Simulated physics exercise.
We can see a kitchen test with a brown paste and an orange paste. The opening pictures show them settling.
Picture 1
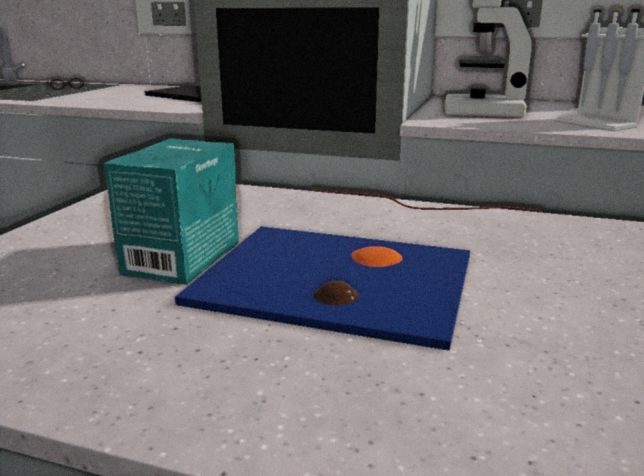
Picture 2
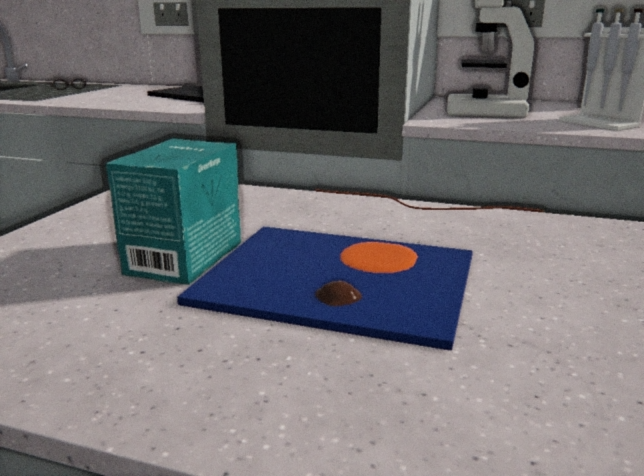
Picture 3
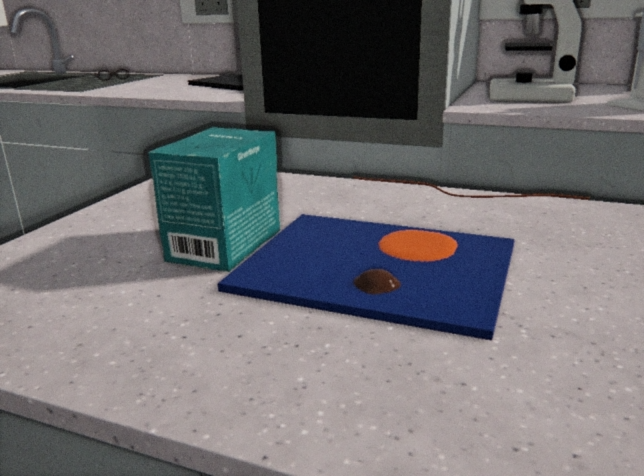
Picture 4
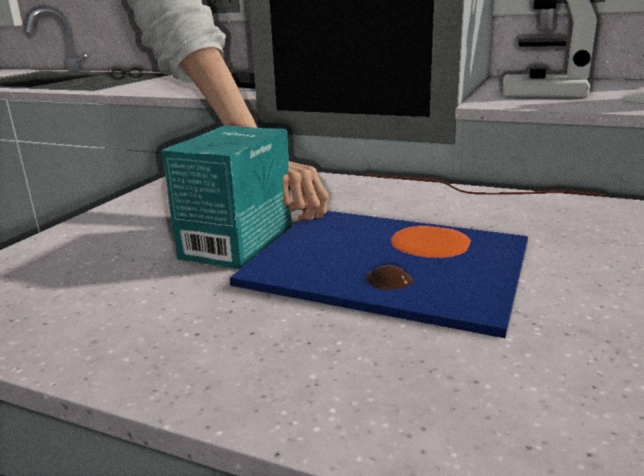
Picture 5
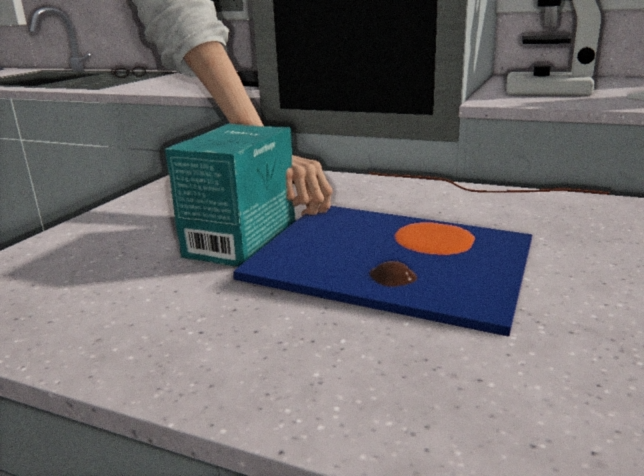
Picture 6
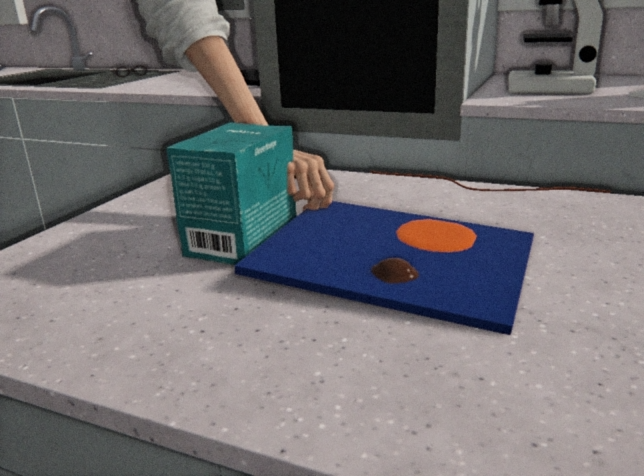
At the start, a brown mound and an orange mound sit on a blue board beside a teal packet, and the orange one spreads into a thin disc while the brown keeps its shape. The view shifts slightly, then a hand reaches in behind the packet, takes the board's end and raises it very slightly.
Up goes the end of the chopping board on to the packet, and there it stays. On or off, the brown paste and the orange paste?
Watch the brown paste - it hangs on; the orange paste drops off.
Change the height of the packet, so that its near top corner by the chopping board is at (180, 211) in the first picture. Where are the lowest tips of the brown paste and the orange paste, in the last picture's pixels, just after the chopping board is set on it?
(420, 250), then (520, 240).
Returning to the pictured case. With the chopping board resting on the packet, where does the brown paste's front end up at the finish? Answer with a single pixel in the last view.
Once everything stops, that point is close to (436, 235).
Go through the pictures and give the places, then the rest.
The chopping board lies flat; brown paste (336, 289) a mound; orange paste (377, 254) a low mound; packet (145, 226), in the first frame.
They settle; brown paste (338, 289) a mound; orange paste (379, 256) spread thin, in the second frame.
At rest; brown paste (377, 277) a mound; orange paste (418, 244) spread thin, in the third frame.
A hand takes the end; brown paste (389, 273) a mound; orange paste (430, 240) spread thin, in the fourth frame.
The end is rising; brown paste (393, 270) a mound; orange paste (435, 237) spread thin, in the fifth frame.
The chopping board slopes by about 3°; brown paste (395, 267) a mound; orange paste (436, 234) spread thin; packet (206, 209), in the sixth frame.
Soon after, slope about 31°; the brown paste has not moved; the orange paste is dripping off the low end.
Later, the brown paste has not moved; the orange paste is dripping off the low end.
In the end, slope about 31°; the brown paste has not moved; the orange paste is dripping off the low end.
